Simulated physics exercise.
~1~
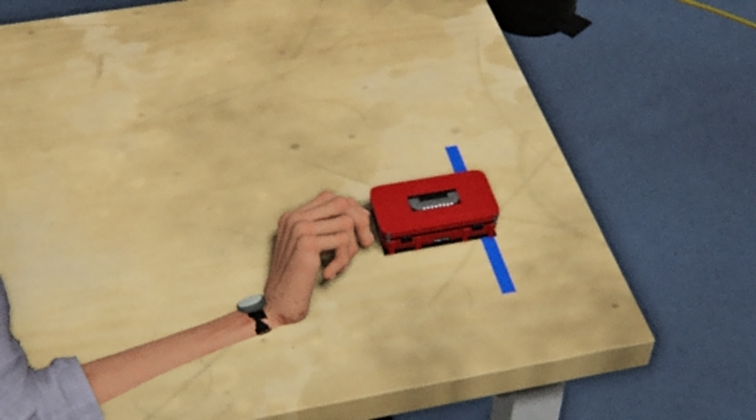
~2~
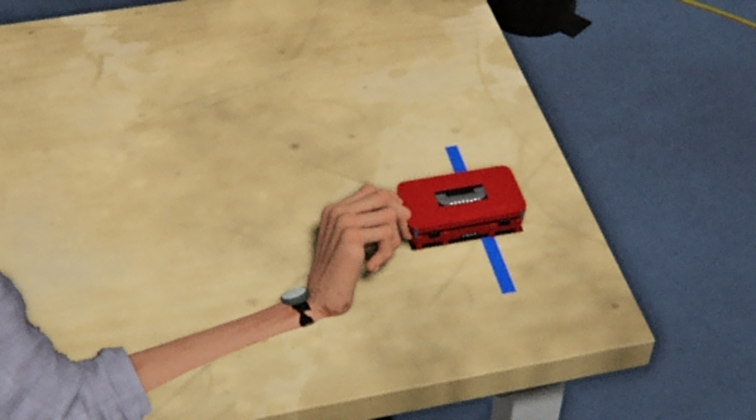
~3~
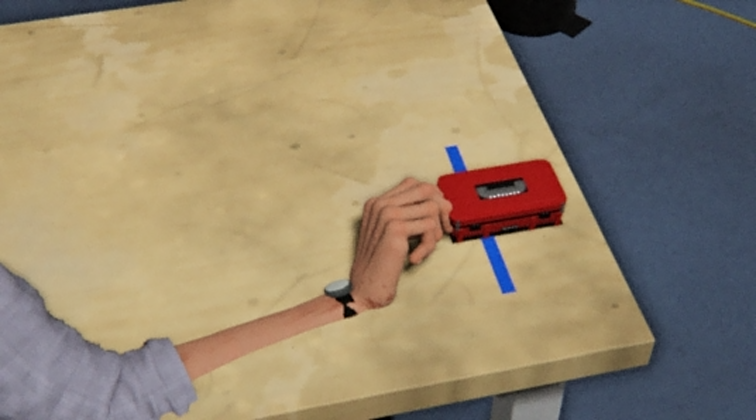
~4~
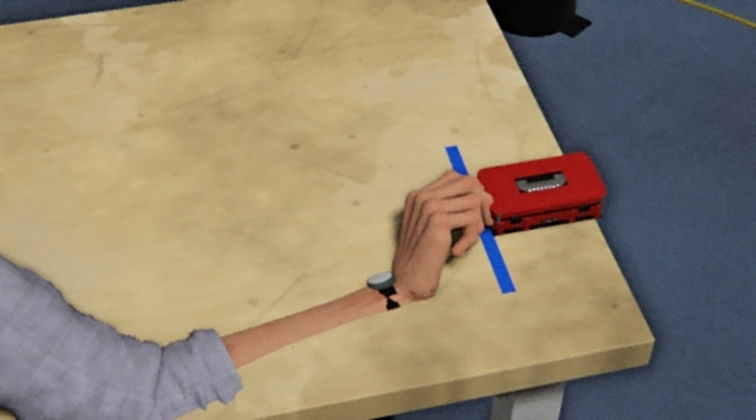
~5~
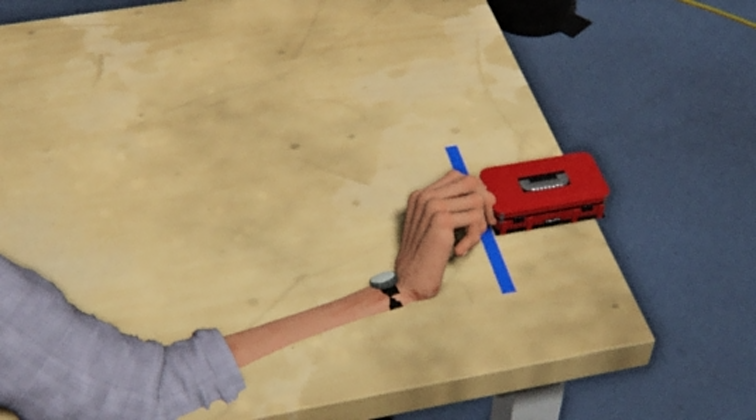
On a wooden table, a hand pushing a red case rightward across a blue tape strip, stopping with it near the edge.
